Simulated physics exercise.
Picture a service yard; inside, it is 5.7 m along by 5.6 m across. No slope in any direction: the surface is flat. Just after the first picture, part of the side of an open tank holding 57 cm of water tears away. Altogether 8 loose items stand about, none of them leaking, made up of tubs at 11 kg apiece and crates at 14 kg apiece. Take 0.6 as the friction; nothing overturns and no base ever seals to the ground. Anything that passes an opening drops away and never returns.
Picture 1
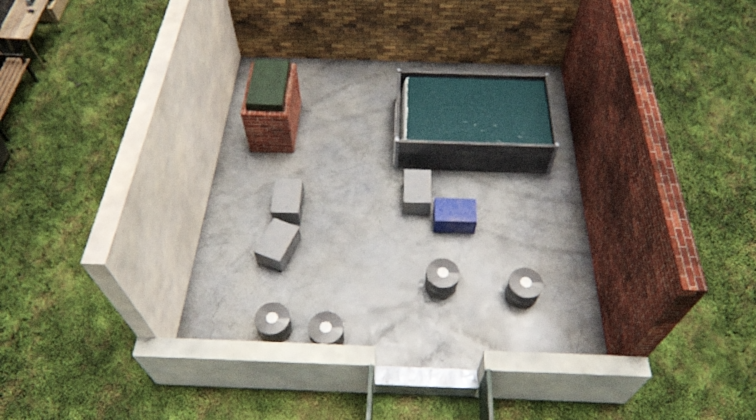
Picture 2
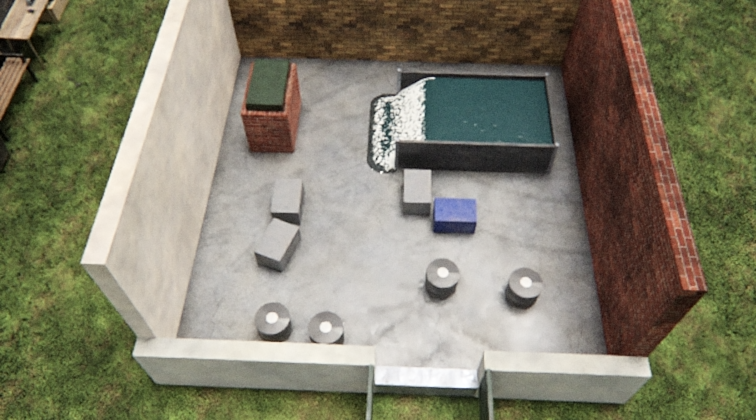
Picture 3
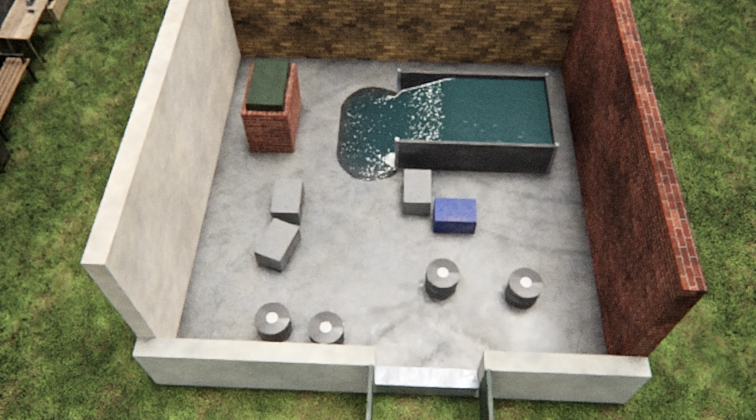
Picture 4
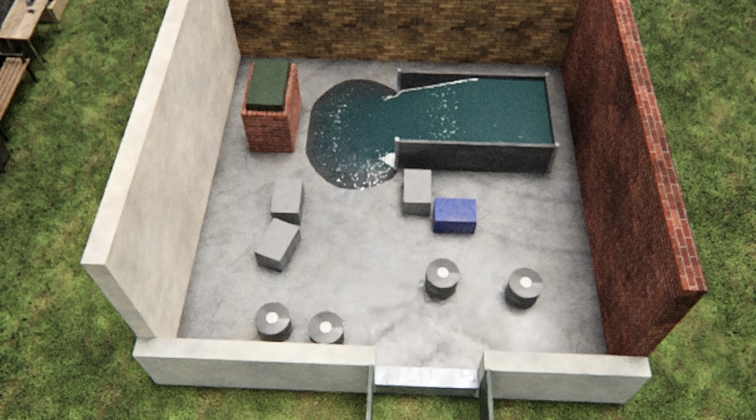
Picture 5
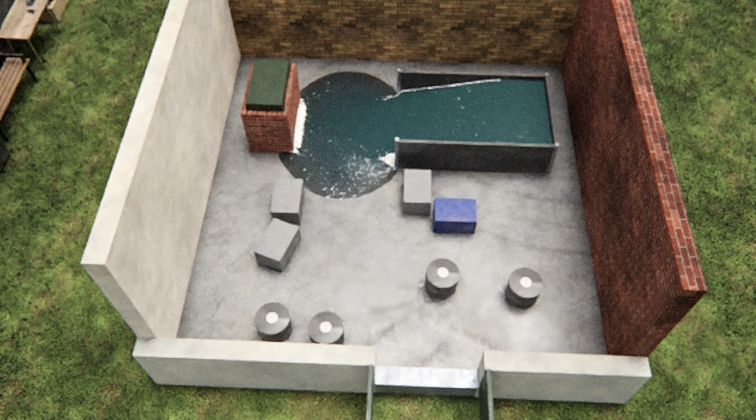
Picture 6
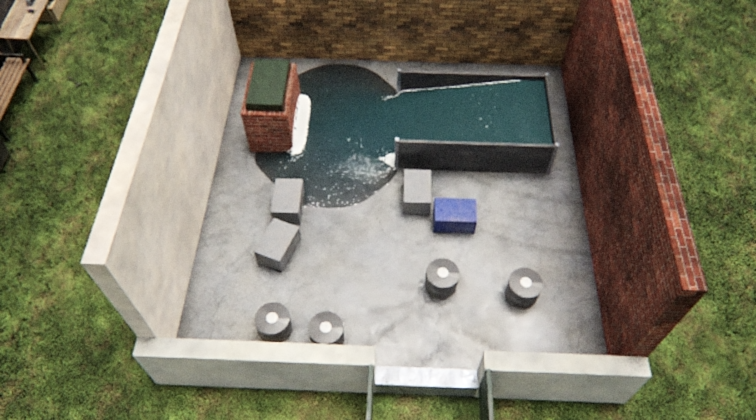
Open tank spilling green water from its left side across a walled yard, the pool spreading around a brick block and reaching a grey crate.
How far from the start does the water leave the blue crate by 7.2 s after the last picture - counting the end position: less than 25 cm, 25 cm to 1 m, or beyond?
Essentially unmoved.
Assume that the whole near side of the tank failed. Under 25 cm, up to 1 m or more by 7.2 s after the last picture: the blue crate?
Under that change, the blue crate covers a big distance.
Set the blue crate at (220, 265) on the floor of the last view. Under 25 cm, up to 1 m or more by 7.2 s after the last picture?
By that time it is swept a long way.
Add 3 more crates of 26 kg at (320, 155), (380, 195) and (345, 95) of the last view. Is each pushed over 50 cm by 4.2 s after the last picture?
Going one by one: Too far, not far enough, too far.
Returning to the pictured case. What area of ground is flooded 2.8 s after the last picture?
19 m2.
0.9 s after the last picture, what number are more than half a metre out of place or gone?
0.
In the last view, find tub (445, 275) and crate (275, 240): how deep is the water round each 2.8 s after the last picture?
About 0 and 7 cm.
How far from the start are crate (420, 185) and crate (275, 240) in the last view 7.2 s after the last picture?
First 0 cm, then 350 cm.
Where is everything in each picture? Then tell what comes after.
The first frame shows the blue crate at (456, 210) rests on the ground; 3.1 m2 under water; 0 of 8 have shifted.
The second frame shows the blue crate at (456, 210), on the bottom; 3.8 m2 under water; 0 of 8 have shifted.
The third frame shows the blue crate at (456, 210), on the bottom; 4.8 m2 under water; 0 of 8 have shifted.
The fourth frame shows the blue crate at (456, 210) rests on the ground; 5.9 m2 under water; 0 of 8 have shifted.
The fifth frame shows the blue crate at (456, 210) rests on the ground; 7.0 m2 under water; 0 of 8 have shifted.
The sixth frame shows the blue crate at (456, 210) rests on the ground; 8.0 m2 under water; 0 of 8 have shifted.
Then, 0.9 s after the last picture the blue crate is near (456, 210), 0.0 m from its start, aground; 0 of 8 are out; 0 afloat.
Then, 2.8 s after the last picture the blue crate is near (456, 210), 0.0 m from its start, aground; 0 of 8 are out; 1 afloat.
Then, 4.8 s after the last picture the blue crate is near (456, 210), 0.0 m from its start, aground; 0 of 8 are out; 2 afloat.
Then, 7.2 s after the last picture the blue crate is near (456, 209), 0.0 m from its start, aground; 0 of 8 are out; 4 afloat.
